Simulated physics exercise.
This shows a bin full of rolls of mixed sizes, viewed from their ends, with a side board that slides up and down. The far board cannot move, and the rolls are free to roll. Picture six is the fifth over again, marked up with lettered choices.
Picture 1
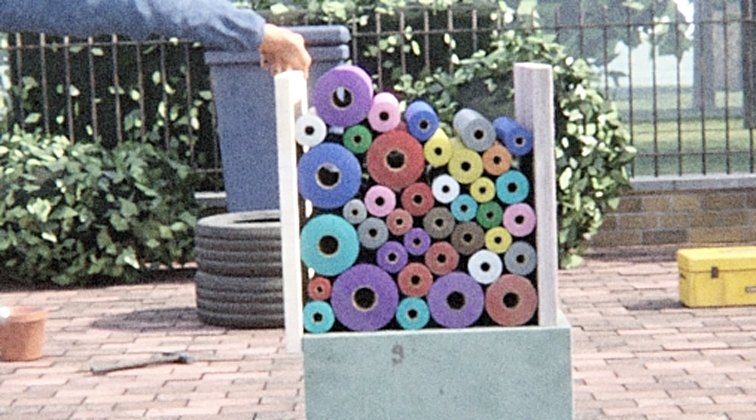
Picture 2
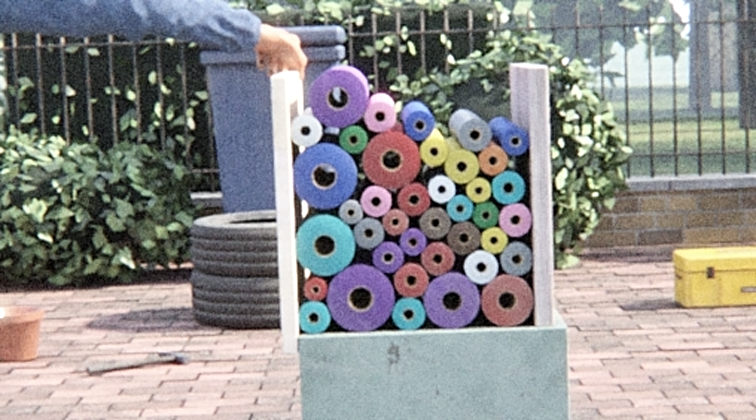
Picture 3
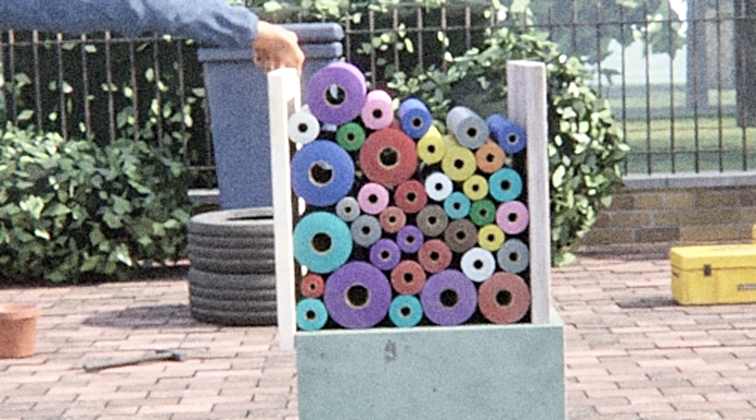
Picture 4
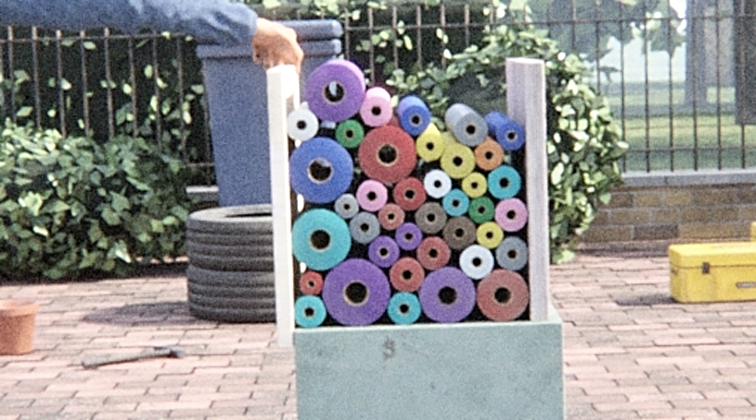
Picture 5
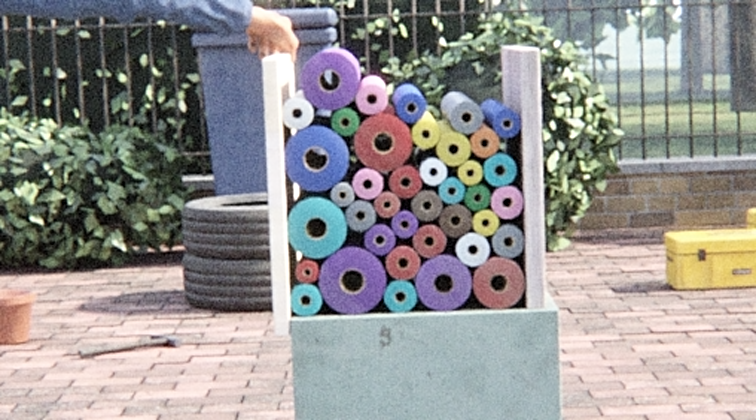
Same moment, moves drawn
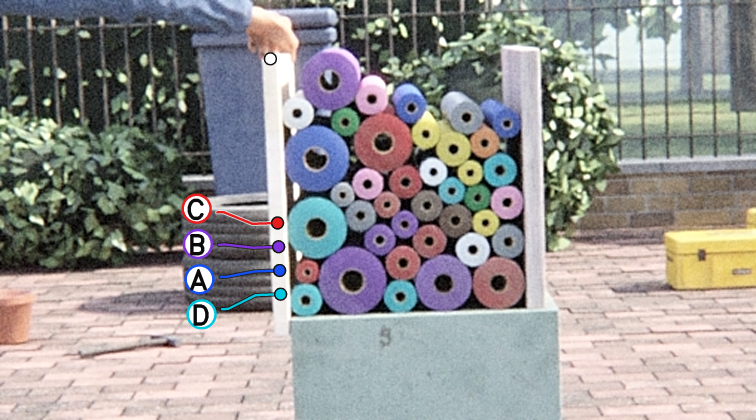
A hand stays on the bin's left side board while the stacked coloured rolls remain still.
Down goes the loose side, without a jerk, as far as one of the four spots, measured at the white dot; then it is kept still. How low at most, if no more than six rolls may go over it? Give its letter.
Down to B.
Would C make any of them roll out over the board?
Yes.
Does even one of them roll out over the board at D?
Yes, at D.
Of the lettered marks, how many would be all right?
Two of the four.
On the copy, A at (280, 271); B at (279, 247); C at (278, 223); D at (281, 294); the white dot at (271, 59).
On B. First, top of the board (282, 137).
Then, top of the board (286, 225).
Finally, top of the board (287, 246), five out over the board.
By contrast, A more than six out over the board; C five out over the board; D more than six out over the board.
